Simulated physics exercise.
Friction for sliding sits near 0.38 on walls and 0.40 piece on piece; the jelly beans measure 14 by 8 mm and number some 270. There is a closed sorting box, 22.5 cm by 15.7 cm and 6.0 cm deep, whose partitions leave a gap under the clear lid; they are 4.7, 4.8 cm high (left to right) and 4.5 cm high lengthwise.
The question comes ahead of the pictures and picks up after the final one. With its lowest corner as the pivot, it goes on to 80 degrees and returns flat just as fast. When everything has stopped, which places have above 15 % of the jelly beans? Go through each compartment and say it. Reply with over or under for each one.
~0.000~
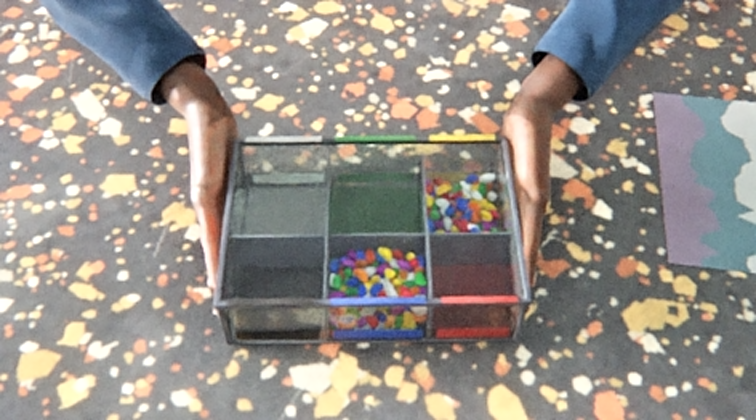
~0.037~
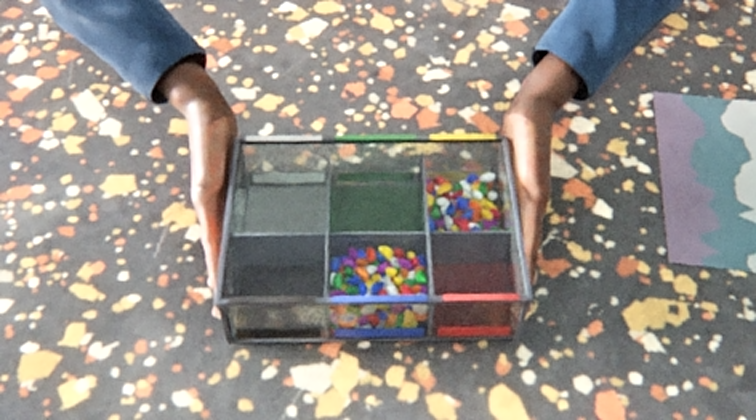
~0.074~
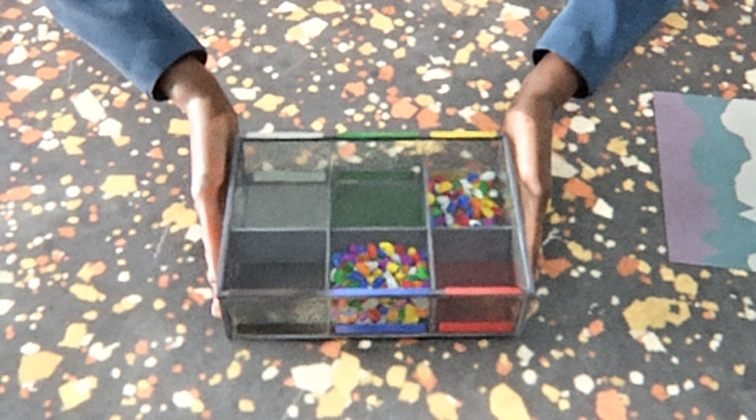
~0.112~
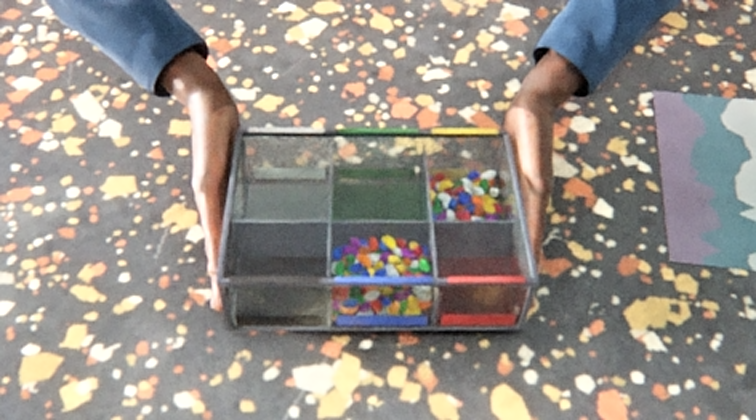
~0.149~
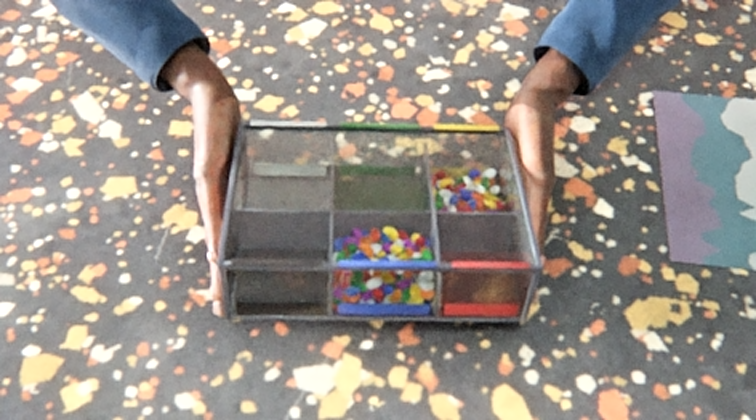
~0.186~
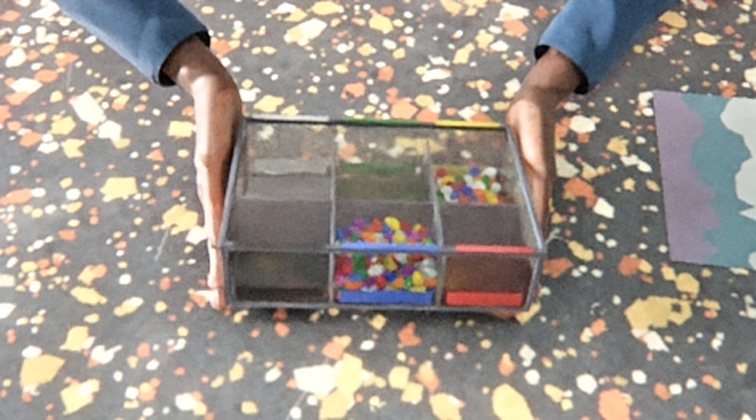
Red: Under, blue: Over, green: Under, yellow: Over, white: Under, black: Under.
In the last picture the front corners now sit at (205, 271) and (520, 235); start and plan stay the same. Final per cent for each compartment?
It comes out as red at 0 percent, blue at 55 percent, green at 5 percent, yellow at 35 percent, white at 5 percent and black at 0 percent.
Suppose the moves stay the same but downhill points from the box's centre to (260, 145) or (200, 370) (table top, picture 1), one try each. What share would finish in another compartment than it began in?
That would be close to 10 per cent, then close to 10 per cent.
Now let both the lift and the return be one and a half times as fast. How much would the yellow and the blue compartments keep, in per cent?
Final share: Yellow 40 %, blue 50 %.
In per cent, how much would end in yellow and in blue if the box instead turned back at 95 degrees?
Yellow 40 %; blue 50 %.
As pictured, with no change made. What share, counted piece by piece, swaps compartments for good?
About 10 %.
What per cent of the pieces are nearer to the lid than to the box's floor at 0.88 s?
I'd say around 30 percent of the pieces.
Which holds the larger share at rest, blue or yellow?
That would be the blue compartment.
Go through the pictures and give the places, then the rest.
The first picture shows box tilt 0 degrees, front corners at (220, 303) and (525, 299); blue 60 %, yellow 40 %.
The second picture shows box tilt 1 degrees, front corners at (221, 301) and (526, 297).
The third picture shows box tilt 2 degrees, front corners at (221, 293) and (529, 291).
The fourth picture shows box tilt 6 degrees, front corners at (222, 280) and (532, 280), lowest corner right back.
The fifth picture shows box tilt 10 degrees, front corners at (223, 263) and (537, 266), lowest corner right back.
The sixth picture shows box tilt 14 degrees, front corners at (225, 244) and (541, 252), lowest corner right back; blue 60 %, yellow 40 %. Its pace works out near 110 degrees a second.
Then, at 0.88 s, tilt 80 degrees; blue 60 %, green 5 %, yellow 40 %.
After 1.34 s, tilt 35 degrees; blue 50 %, green 10 %, yellow 40 %.
After 1.88 s, tilt 0 degrees; blue 50 %, green 10 %, yellow 40 %.
By 2.3 s all is still; red 0 %, blue 50 %, green 10 %, yellow 40 %, white 0 %, black 0 %.
